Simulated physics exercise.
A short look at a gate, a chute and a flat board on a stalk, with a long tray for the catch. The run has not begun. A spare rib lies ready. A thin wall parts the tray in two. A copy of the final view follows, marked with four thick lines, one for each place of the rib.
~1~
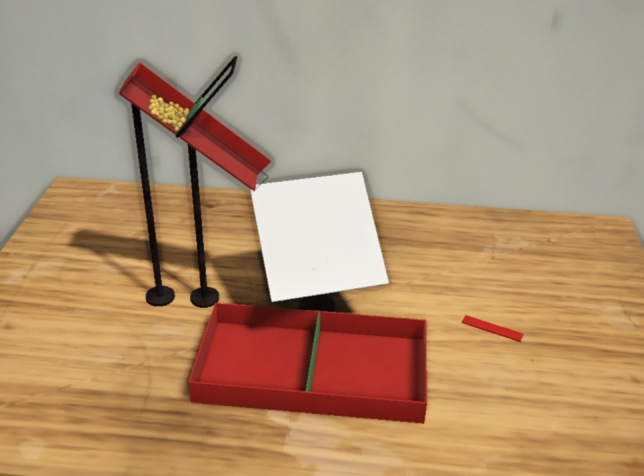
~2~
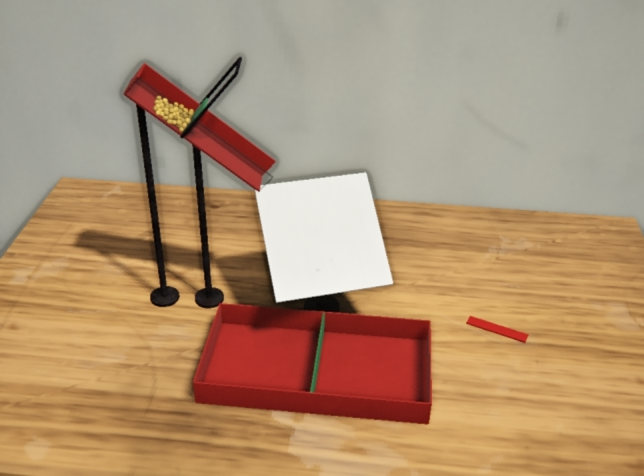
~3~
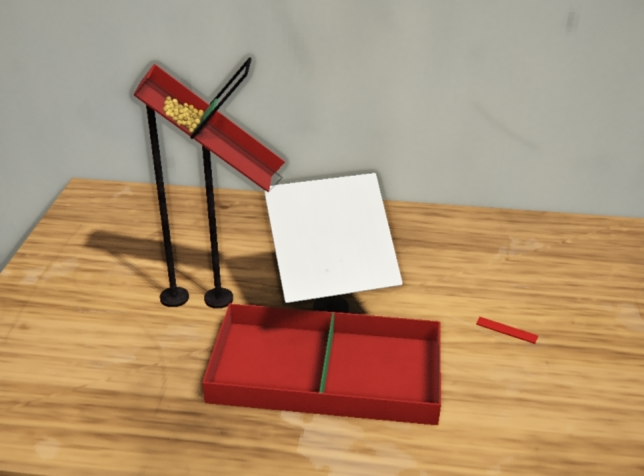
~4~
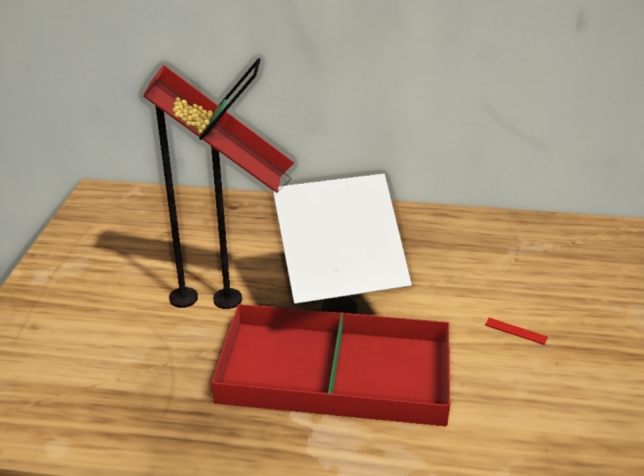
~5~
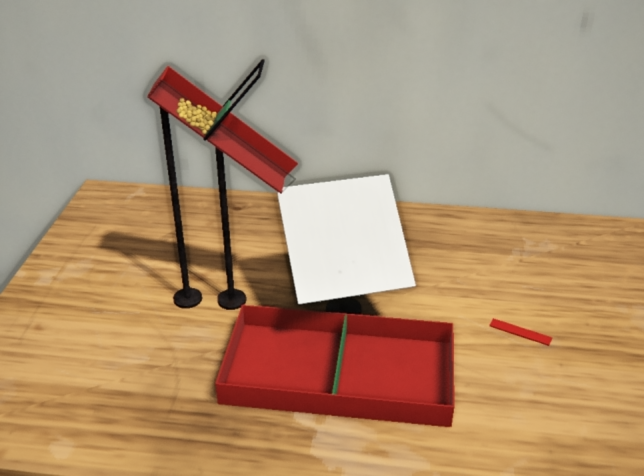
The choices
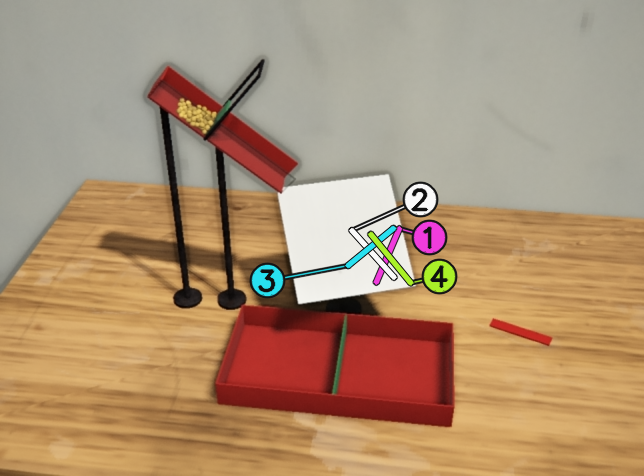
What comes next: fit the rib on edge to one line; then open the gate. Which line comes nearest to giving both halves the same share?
The answer is line 3.
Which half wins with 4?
The right half.
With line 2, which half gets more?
Right.
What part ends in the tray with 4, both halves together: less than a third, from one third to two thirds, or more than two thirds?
More than two thirds.
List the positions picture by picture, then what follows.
In the first picture, load behind the gate at (170, 110), puffed corn balls; lip of the chute at (256, 183), sloping fairly steeply.
In the second picture, middle of the board at (323, 234), tilted fairly steeply; middle of its low edge at (336, 293); of its high edge at (311, 179).
In the third picture, front corners of the tray at (203, 382) and (441, 405); front end of its middle wall at (320, 393); gate still shut at (212, 108).
In the fourth picture, middle of the load at (194, 112); lip at (279, 185).
In the fifth picture, middle of the load at (198, 113); lip at (283, 186).
On the marked copy, line 1 from (399, 228) to (376, 282); line 2 from (351, 230) to (394, 277); line 3 from (393, 228) to (348, 265); line 4 from (370, 234) to (410, 282).
If 1 is chosen, of what is caught, a stray few in the left half, nearly all in the right.
If 2 is chosen, of what is caught, a stray few in the left half, nearly all in the right.
If 3 is chosen, of what is caught, about half in the left half, about half in the right.
If 4 is chosen, of what is caught, a stray few in the left half, nearly all in the right.
